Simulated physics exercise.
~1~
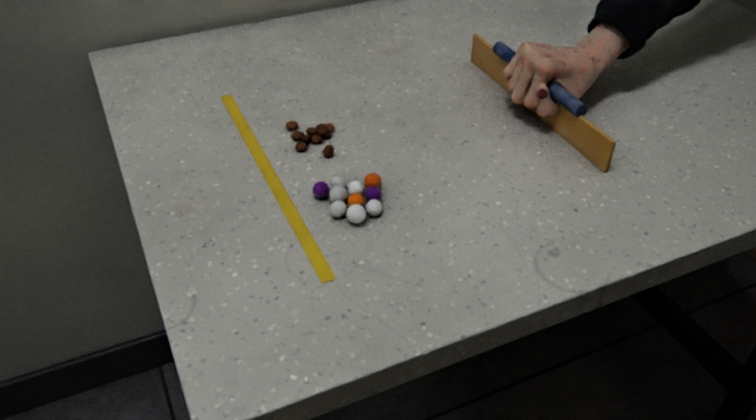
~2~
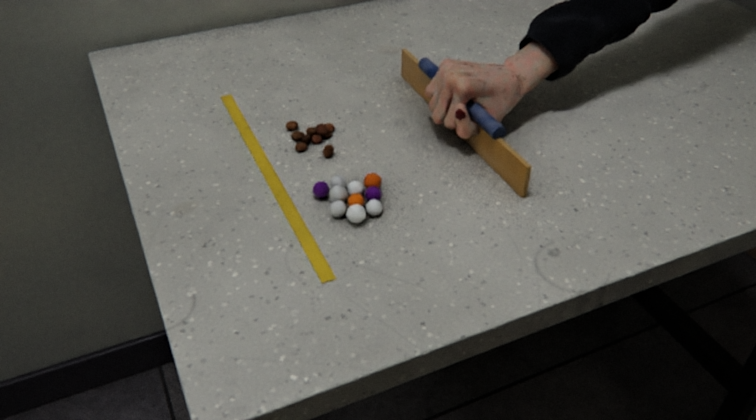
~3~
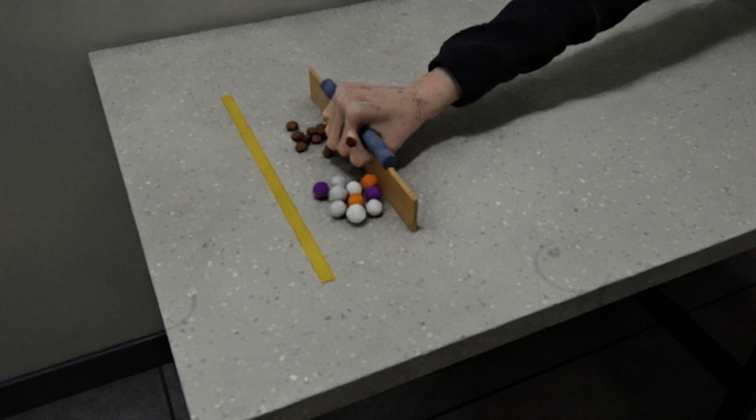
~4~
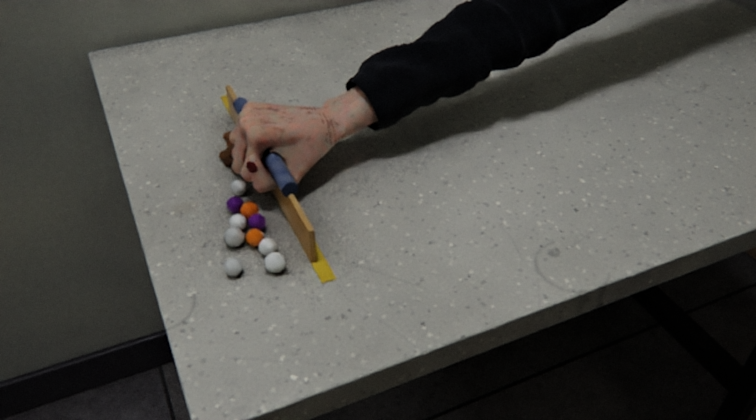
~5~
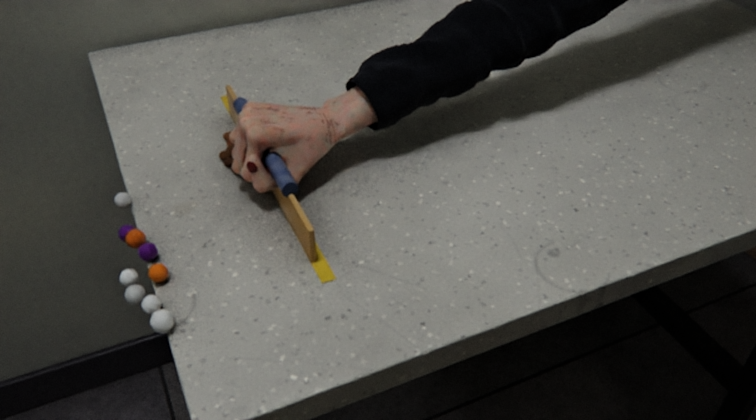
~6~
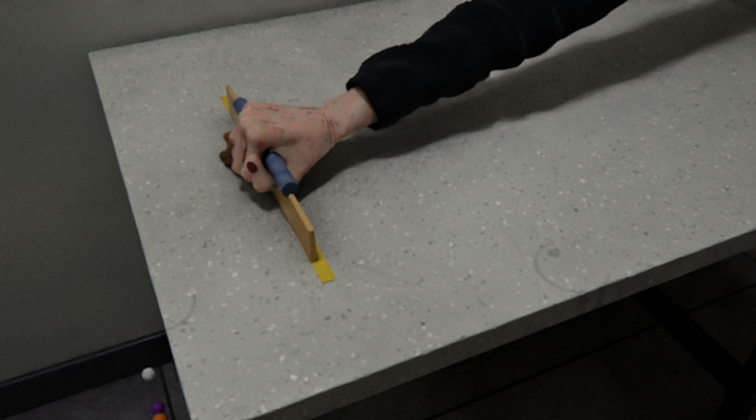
A hand in a dark sleeve grips the blue handle of a wooden scraper on a speckled grey table, seen from above at an angle. A yellow strip of tape lies toward the left, with small brown nut-like pieces beside it and a cluster of white, orange and purple balls nearer the viewer. The hand slides the scraper left until it reaches both groups and pushes them across the tape, where it stops. The balls roll on to the left edge and drop toward the floor, while the brown pieces stay on the table, partly hidden by the hand.
